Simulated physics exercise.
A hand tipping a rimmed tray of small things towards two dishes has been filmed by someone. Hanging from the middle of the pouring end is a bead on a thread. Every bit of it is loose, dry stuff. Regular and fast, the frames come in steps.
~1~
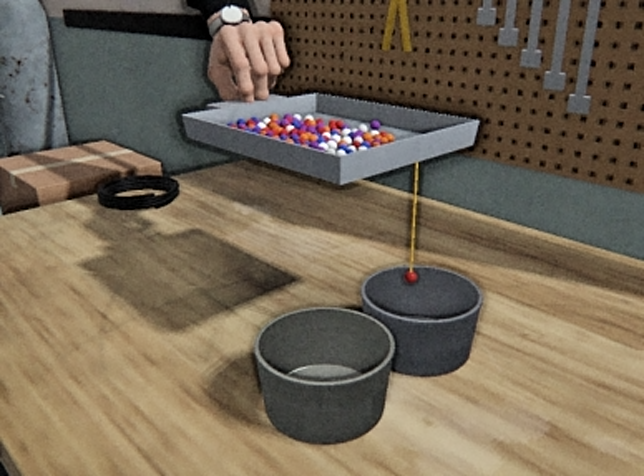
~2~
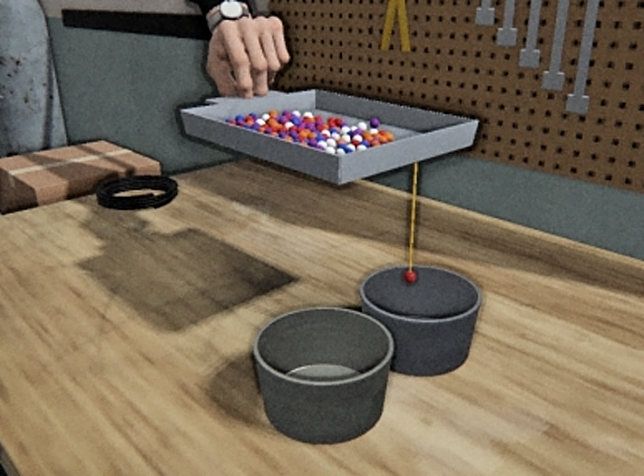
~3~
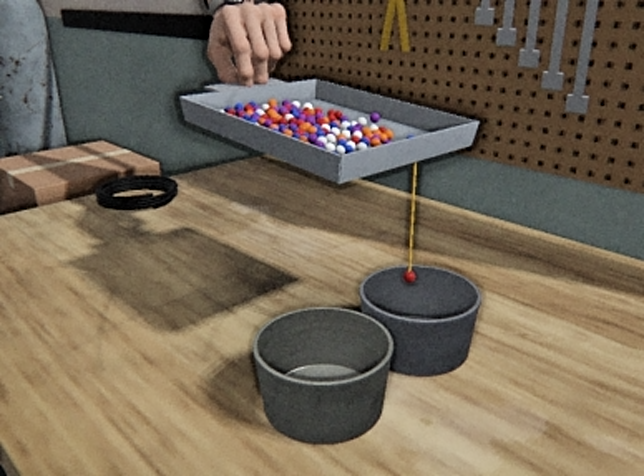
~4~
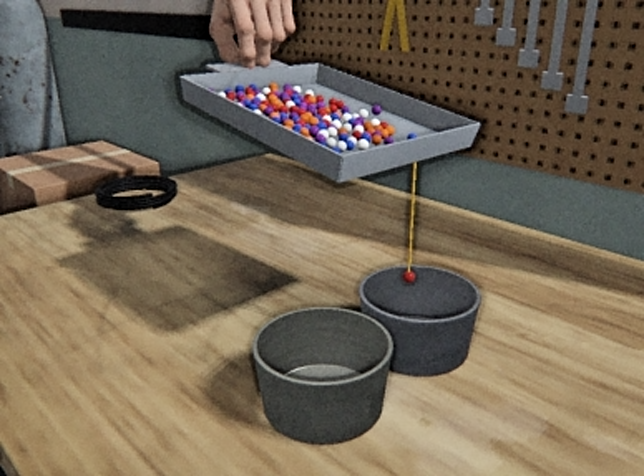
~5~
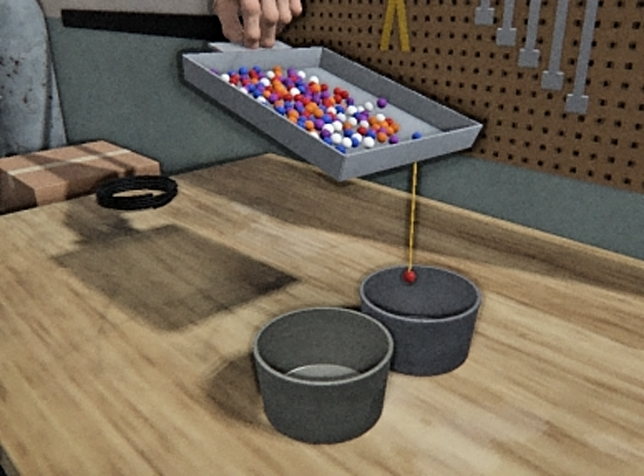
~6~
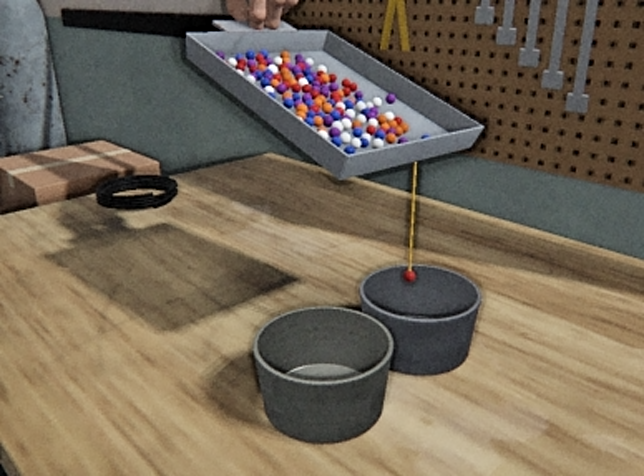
We see a hand holding a gray tray of small colorful beads above two round dishes on a wooden table; the hand lifts the back of the tray, tilting it clearly, and the beads begin shifting across it.
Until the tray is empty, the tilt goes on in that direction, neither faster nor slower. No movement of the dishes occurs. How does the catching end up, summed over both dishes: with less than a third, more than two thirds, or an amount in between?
It ends with less than a third caught.
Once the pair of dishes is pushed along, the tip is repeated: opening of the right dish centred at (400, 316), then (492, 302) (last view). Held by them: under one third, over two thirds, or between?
Trial 1 - under a third. Trial 2 - above two thirds.
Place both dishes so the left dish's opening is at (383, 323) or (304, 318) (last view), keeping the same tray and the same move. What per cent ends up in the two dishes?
Around 60 and around 0 per cent, in that order.
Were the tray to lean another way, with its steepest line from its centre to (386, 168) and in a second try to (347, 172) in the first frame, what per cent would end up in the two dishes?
Lab note: Try 1 = 60 %, try 2 = 90 %.
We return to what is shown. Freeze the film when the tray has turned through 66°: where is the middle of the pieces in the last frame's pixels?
The middle of the pieces shows up near (411, 135).
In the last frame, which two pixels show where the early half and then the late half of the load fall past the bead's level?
Earlier half at (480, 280), later half at (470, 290).
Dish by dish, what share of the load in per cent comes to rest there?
The left dish has 0 per cent, the right dish has 20.
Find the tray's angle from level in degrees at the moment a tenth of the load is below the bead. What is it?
The tilt is near 105° by then.
Shortly afterwards, tray tipped steeply; all but a few on the tray; only a few in the air.
Next, tray tipped past a quarter turn; near half on the tray; a little in the right dish; a little outside both; near a third in the air.
Some moments later, tray tipped past a quarter turn; near a quarter in the right dish; the bulk outside both.
In the end, tray tipped past a quarter turn; none at all in the left dish; near a quarter in the right dish; the bulk outside both.
